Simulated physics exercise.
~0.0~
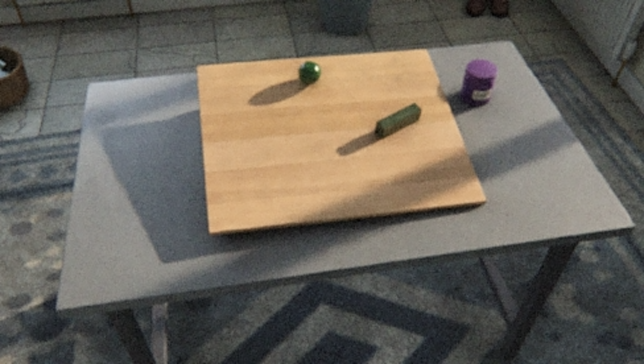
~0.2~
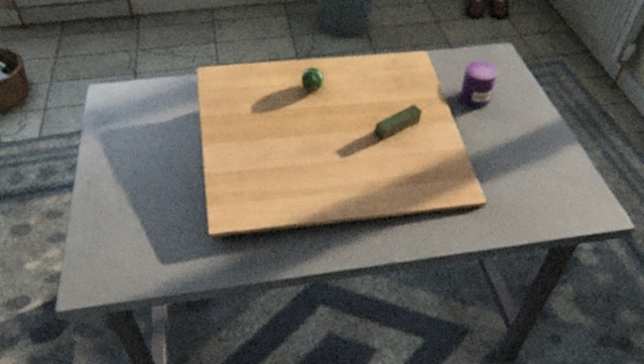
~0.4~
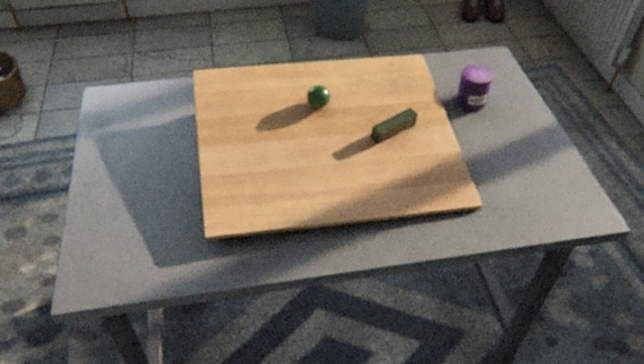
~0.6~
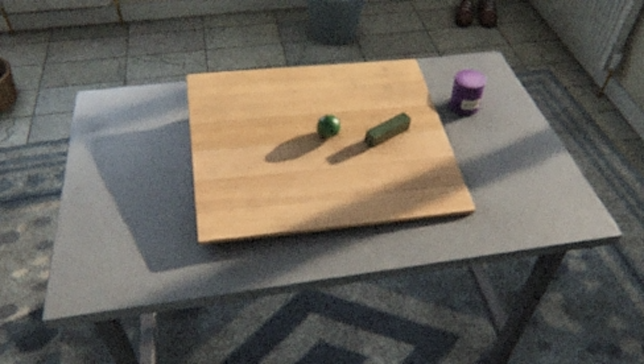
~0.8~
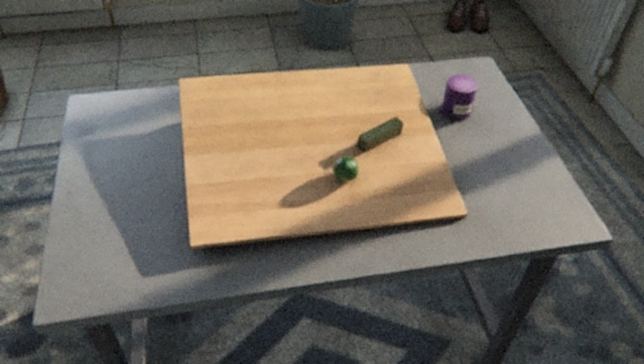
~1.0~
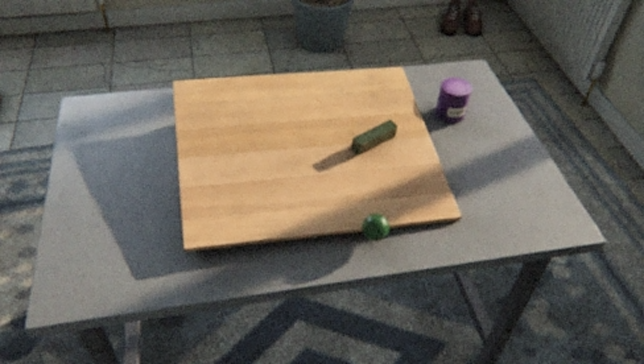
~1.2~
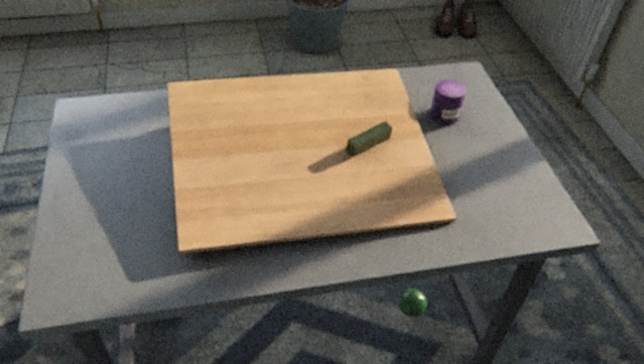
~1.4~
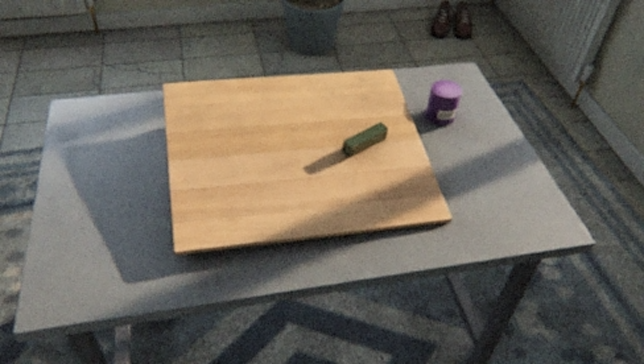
A small green apple rolled down a wooden board on a gray table, passing a fixed dark green block, then went over the near edge and dropped out of sight, while the purple jar stayed where it was beside the board.
